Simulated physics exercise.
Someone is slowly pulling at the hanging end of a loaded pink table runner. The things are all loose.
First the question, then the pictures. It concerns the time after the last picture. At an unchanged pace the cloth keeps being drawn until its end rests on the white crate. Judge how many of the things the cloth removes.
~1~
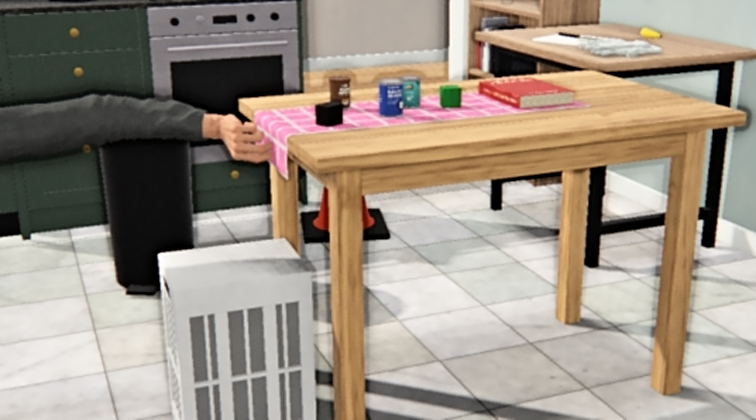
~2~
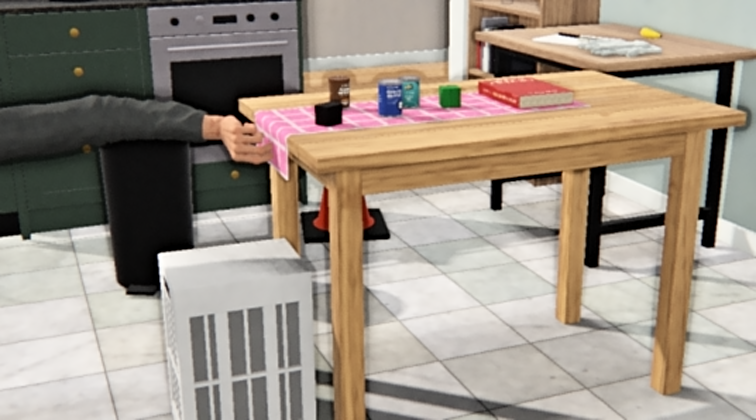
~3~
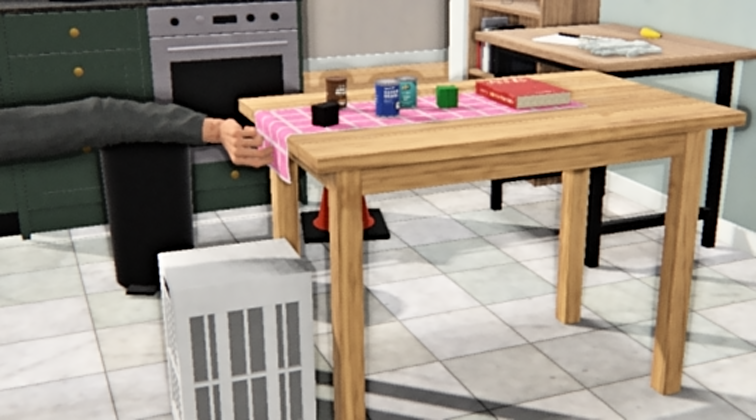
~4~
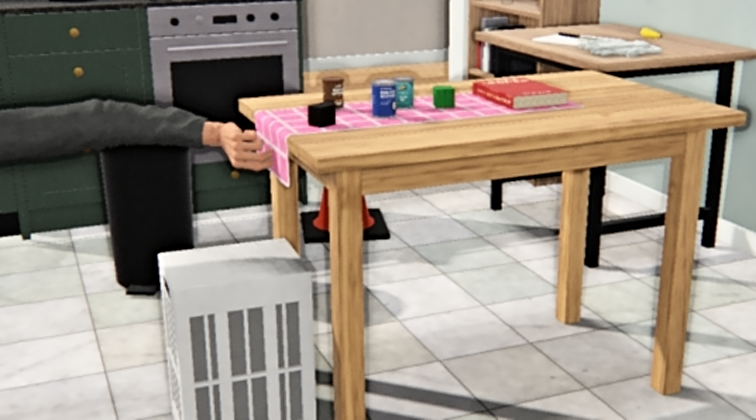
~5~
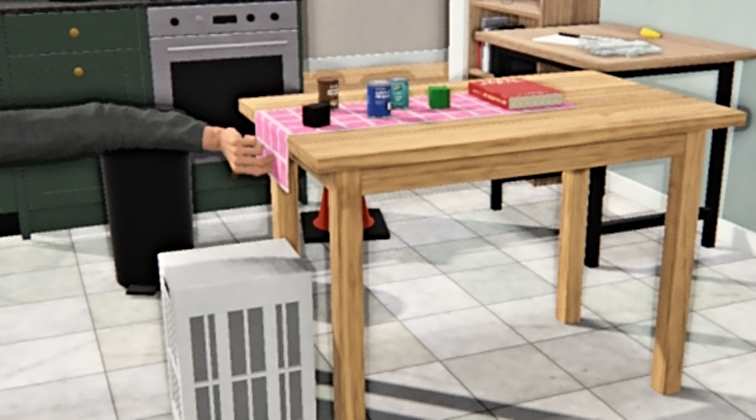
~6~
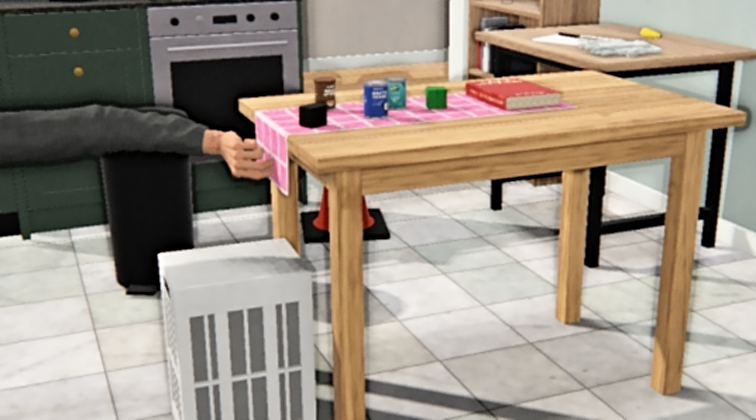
Fallen count: Two.
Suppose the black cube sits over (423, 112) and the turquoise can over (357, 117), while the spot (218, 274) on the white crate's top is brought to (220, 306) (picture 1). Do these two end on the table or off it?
The black cube stays aboard, and the turquoise can does not stay aboard.
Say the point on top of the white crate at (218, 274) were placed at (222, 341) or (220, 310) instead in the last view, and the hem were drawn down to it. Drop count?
The count comes out 4 and 3.
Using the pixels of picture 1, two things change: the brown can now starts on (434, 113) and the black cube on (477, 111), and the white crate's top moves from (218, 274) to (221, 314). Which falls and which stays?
Outcome for the brown can: It stays. Outcome for the black cube: It stays.
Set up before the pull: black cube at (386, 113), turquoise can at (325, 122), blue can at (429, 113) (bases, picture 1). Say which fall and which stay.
Here's how it goes: The black cube remains in place, the turquoise can leaves the top and the blue can remains in place.
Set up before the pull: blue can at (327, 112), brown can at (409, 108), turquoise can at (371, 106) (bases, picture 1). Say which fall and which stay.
Blue can: Off; brown can: Still on; turquoise can: Still on.
Early on, hem near (273, 215); black cube gone.
Midway, hem on the crate; black cube and brown can gone.
Finally, hem on the crate; black cube and brown can gone. The table loses two.
